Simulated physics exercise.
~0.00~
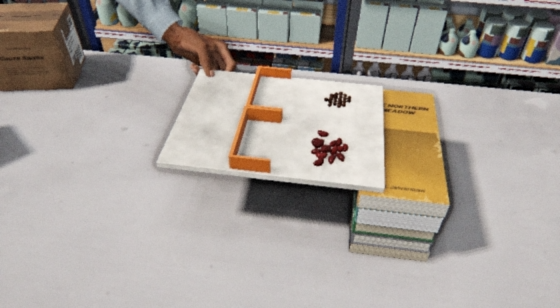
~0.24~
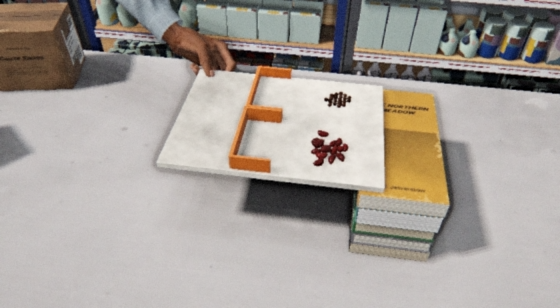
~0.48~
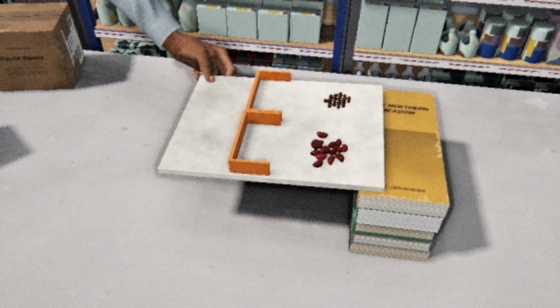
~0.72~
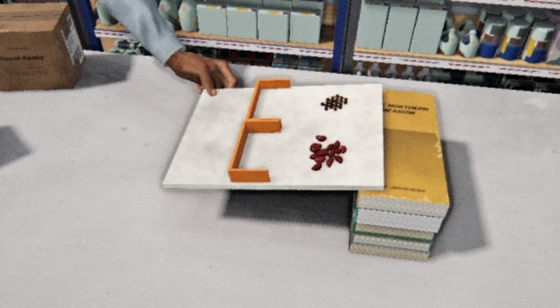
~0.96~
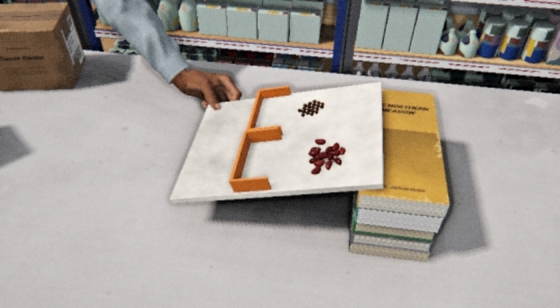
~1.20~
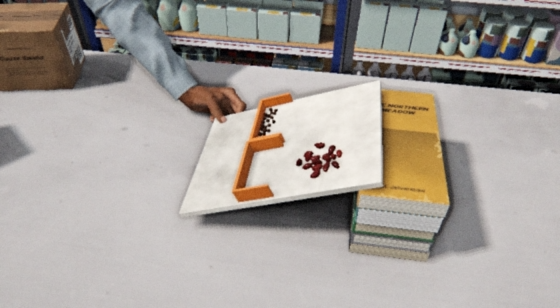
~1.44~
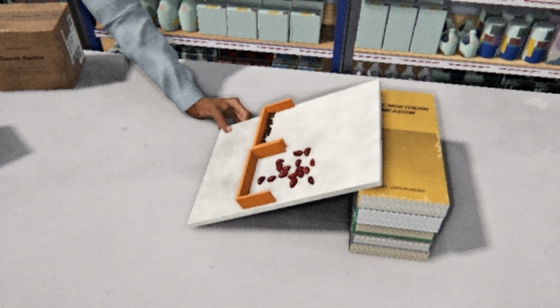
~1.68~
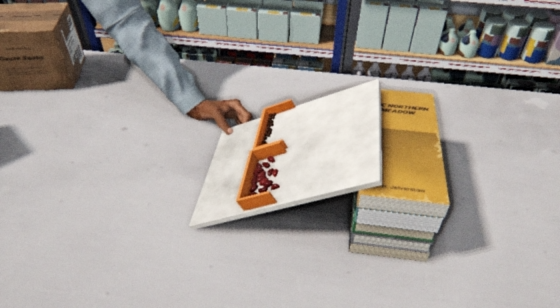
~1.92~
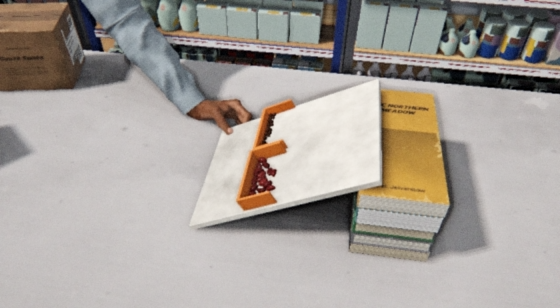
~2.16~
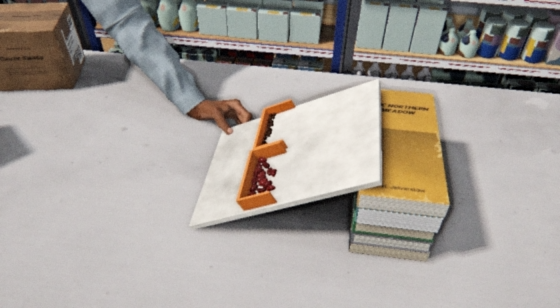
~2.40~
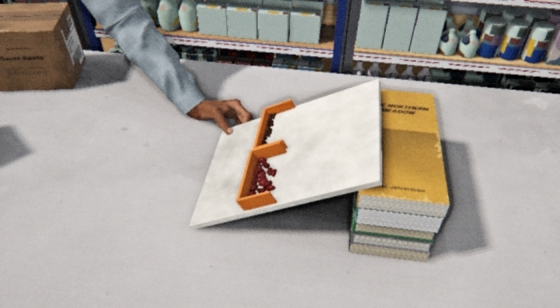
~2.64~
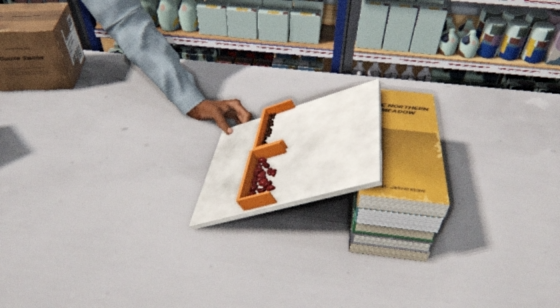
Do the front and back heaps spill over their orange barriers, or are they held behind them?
Both heaps are held. The red pieces in front and the dark ones at the back slide down the board and stop against their orange barriers.
On a shop counter, a hand lowered the left end of a white board propped on a stack of books, and the dark bits at the back, then the red ones in front, slid left and stayed gathered against the orange barriers.
